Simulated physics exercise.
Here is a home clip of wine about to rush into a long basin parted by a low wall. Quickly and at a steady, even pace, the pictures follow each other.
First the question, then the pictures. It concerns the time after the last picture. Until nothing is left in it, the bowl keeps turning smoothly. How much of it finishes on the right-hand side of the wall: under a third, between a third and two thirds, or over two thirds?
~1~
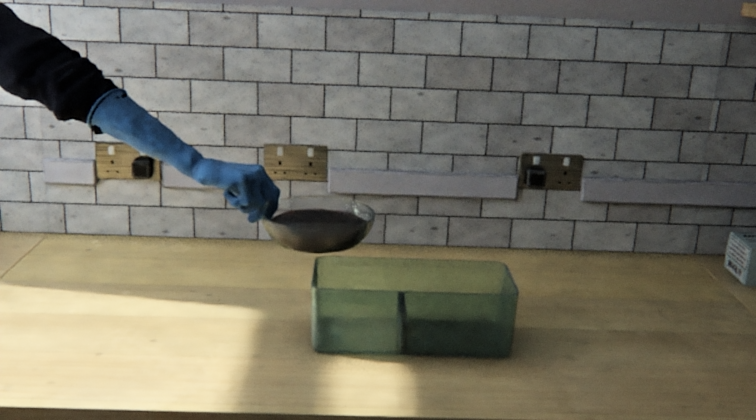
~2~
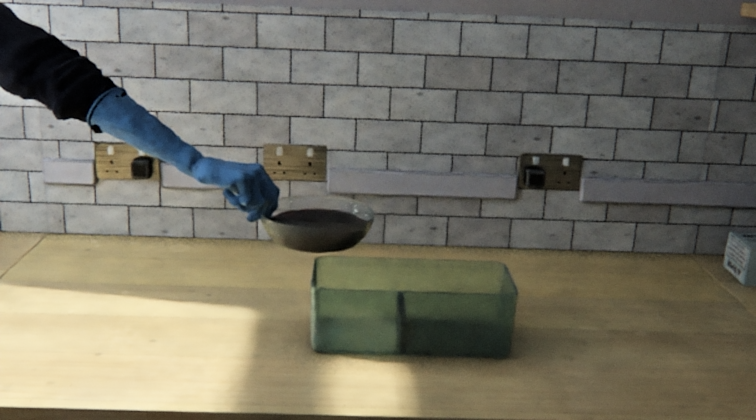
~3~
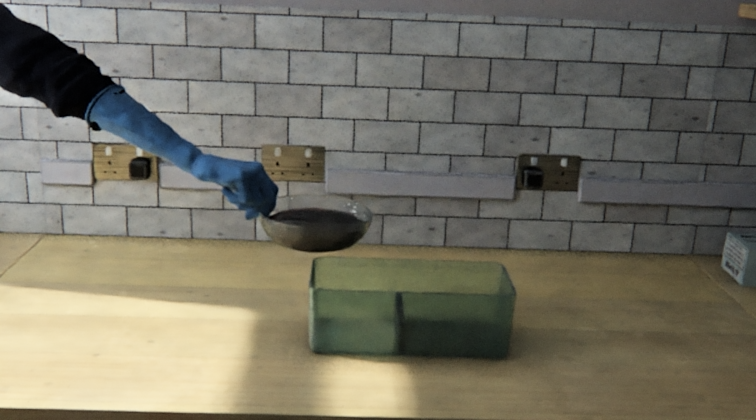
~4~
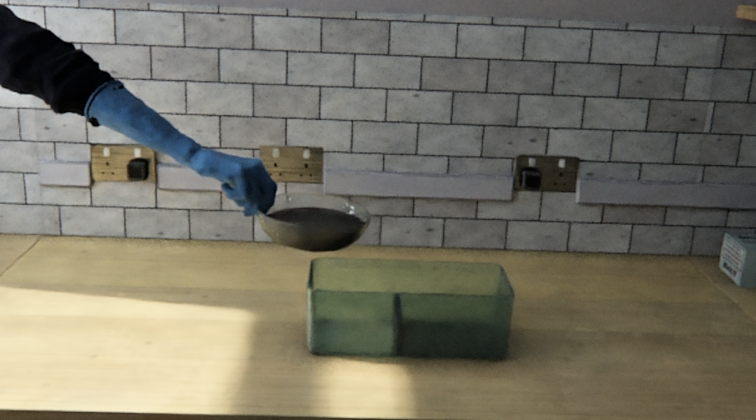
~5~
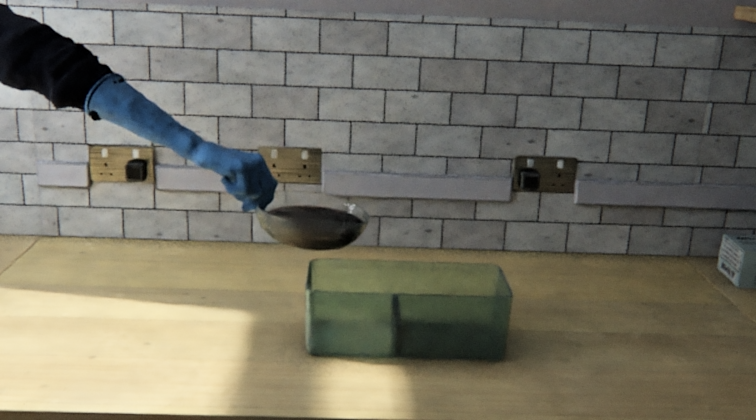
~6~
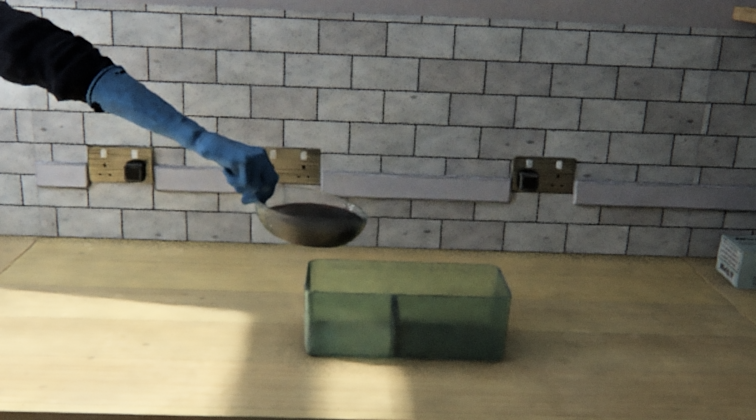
Over two thirds.
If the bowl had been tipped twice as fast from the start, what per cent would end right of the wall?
About 70 per cent would end up there.
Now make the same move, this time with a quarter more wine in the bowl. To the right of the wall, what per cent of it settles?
Roughly 90 in a hundred.
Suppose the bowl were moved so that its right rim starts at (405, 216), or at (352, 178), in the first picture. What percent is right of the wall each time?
First try 95 %, second try 75 %.
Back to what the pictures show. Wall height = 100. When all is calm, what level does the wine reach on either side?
The left comes to 0 % and the right to 50 %.
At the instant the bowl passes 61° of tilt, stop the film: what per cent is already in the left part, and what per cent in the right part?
About 5 per cent left, 15 per cent right.
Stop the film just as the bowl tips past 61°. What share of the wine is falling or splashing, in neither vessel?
About 45 per cent.
A moment on, the bowl is tipped part way and 38 per cent is still to pour, 4 is left of the wall and 15 right of it.
Next, the bowl is tipped on its side and 1 per cent is still to pour, 6 is left of the wall and 87 right of it.
Then the bowl is tipped right over and 0 per cent is still to pour, 7 is left of the wall and 92 right of it.
Later the bowl is tipped right over and 0 per cent is still to pour, 7 is left of the wall and 92 right of it.
Finally, 7 per cent lies left of the wall, 92 right of it and 1 outside.
